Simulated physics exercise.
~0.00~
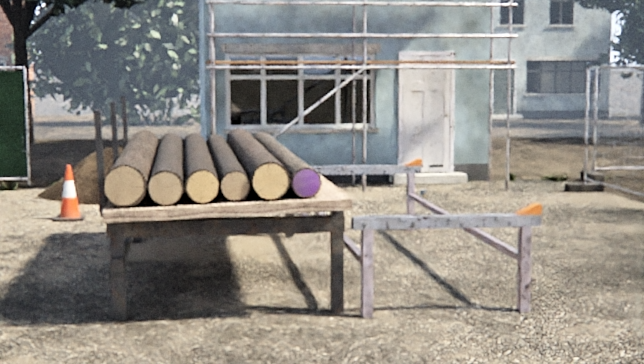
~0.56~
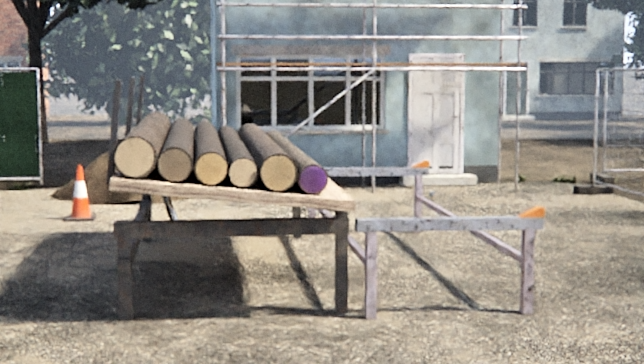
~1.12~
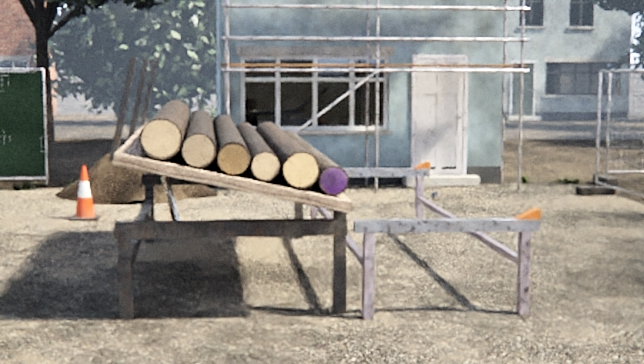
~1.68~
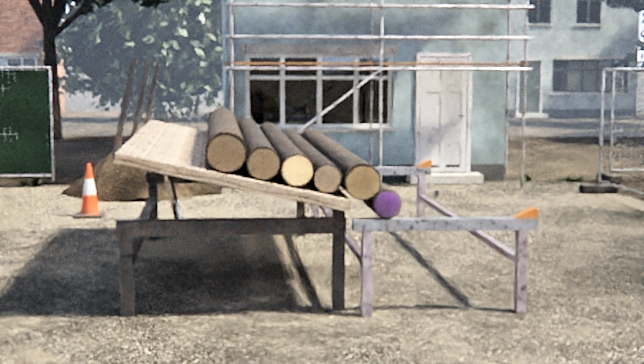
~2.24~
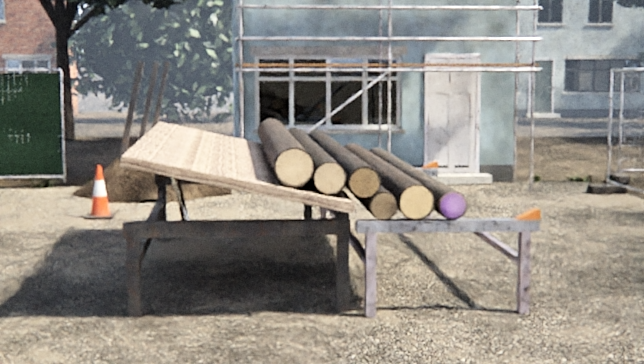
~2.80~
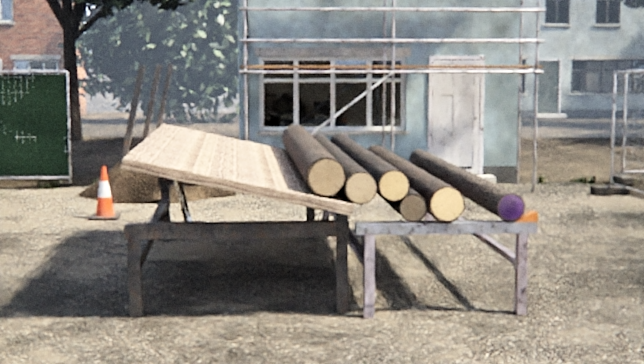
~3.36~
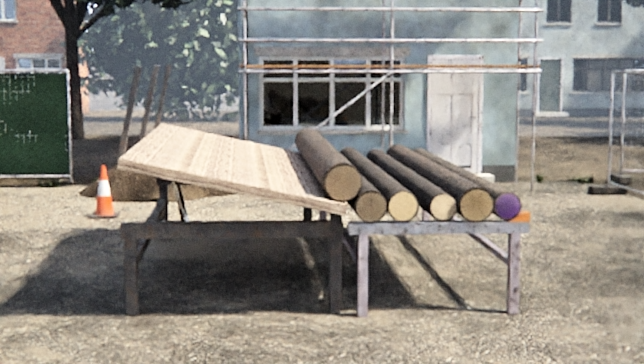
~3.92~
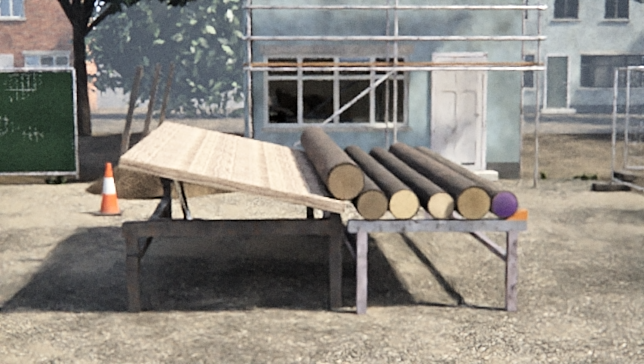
Six timber poles roll right off a tilting deck onto a level rack and stay there.
